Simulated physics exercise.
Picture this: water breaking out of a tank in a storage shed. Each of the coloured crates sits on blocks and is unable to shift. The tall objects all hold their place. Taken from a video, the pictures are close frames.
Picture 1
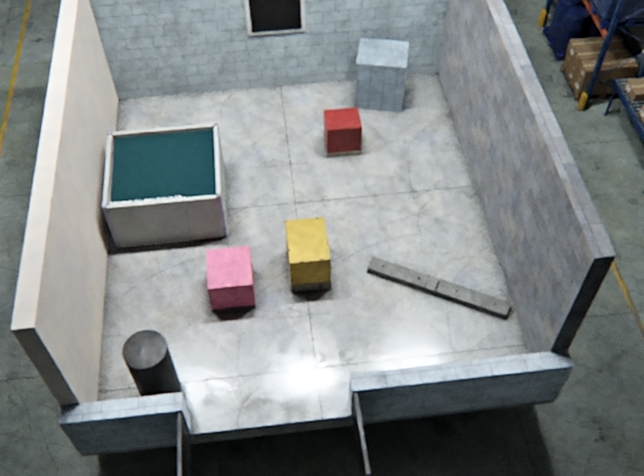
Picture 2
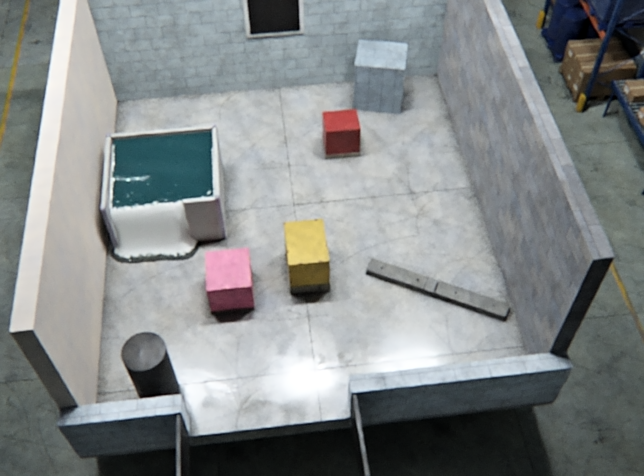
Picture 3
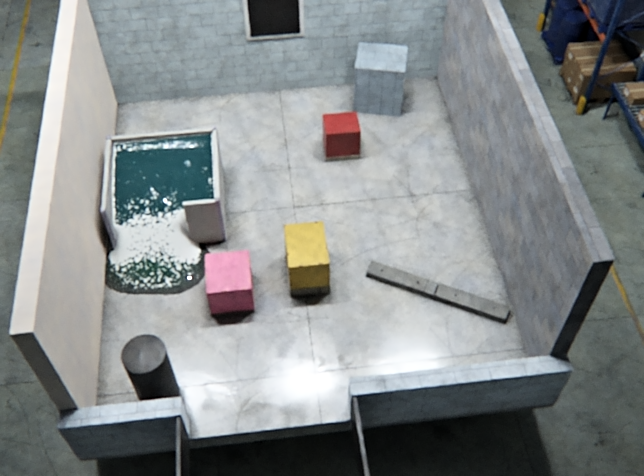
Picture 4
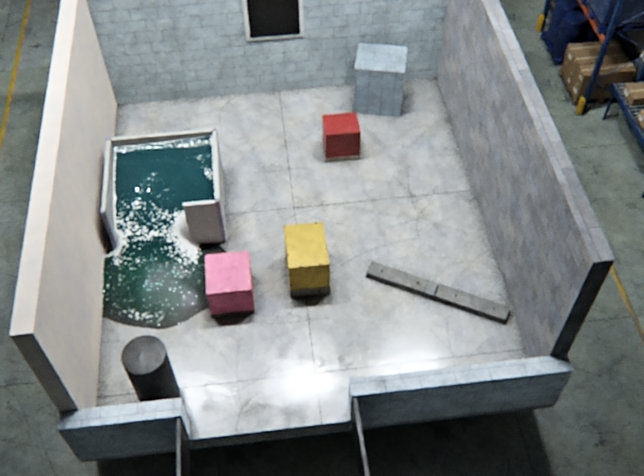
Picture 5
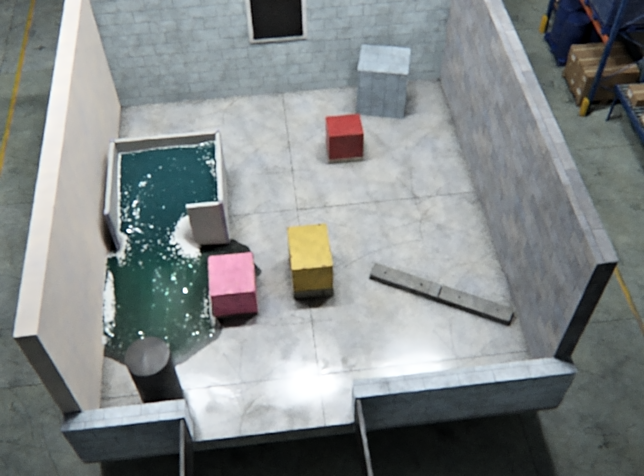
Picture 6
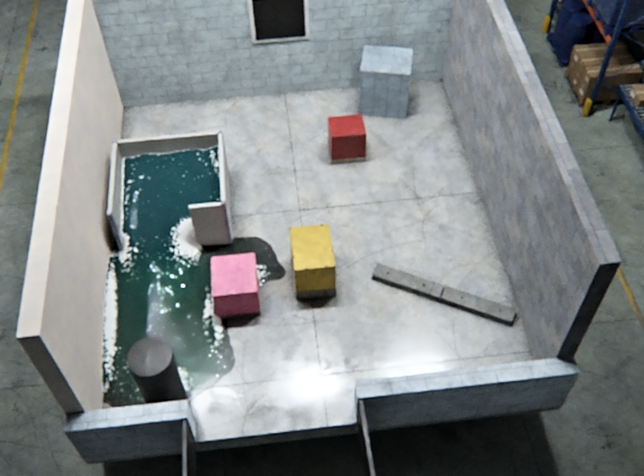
The clip shows a walled enclosure where green water breaks out through the front of a tank on the left, spreads across the pale floor toward the viewer, surrounds a dark cylinder, and flows around a pink crate.
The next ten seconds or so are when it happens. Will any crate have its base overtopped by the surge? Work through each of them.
As I see it, the yellow crate ends up clear of the water; the pink crate ends up with water on it; the red crate ends up clear of the water.
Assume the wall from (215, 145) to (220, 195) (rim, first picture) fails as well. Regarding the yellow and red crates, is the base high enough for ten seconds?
As it turns out, the yellow crate gets overtopped, and the red crate gets overtopped.
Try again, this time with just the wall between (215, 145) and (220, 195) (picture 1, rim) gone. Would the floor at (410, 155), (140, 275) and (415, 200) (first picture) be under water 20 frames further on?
Point one: Reached. Point two: Not reached. Point three: Reached.
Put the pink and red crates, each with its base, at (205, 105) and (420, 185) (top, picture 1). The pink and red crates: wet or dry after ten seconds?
Note: Pink crate untouched, red crate untouched.
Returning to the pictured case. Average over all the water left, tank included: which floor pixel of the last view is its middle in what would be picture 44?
The spot I would choose is (267, 299).
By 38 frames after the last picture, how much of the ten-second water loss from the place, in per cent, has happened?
Share gone: About 75 %.
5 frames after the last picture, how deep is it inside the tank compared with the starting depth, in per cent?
About 46 per cent.
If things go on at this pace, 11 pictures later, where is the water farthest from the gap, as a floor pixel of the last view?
Estimated pixel: (360, 405).
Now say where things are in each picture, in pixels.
In the first picture, the tank at (163, 167) is whole and still.
In the second picture, water pours out at (152, 231) and has run to (193, 249).
In the third picture, water pours out at (153, 235) and has run to (190, 283).
In the fourth picture, water pours out at (153, 236) and has run to (161, 324).
In the fifth picture, the front is at a hidden place, out from the gap at (157, 239).
In the sixth picture, water pours out at (159, 239) and has run to a hidden place.
A moment on, water covers 20 % of the floor; the yellow crate water round its plinth, the pink crate water round its plinth, the red crate not reached.
Next, water covers 25 % of the floor; the yellow crate water round its plinth, the pink crate water round its plinth, the red crate not reached.
Then, water covers 35 % of the floor; the yellow crate water round its plinth, the pink crate water round its plinth, the red crate water round its plinth.
Later, water covers 55 % of the floor; the yellow crate water round its plinth, the pink crate water round its plinth, the red crate water round its plinth.
In the end, water covers 80 % of the floor; the yellow crate stayed above the water, the pink crate was topped, the red crate stayed above the water.
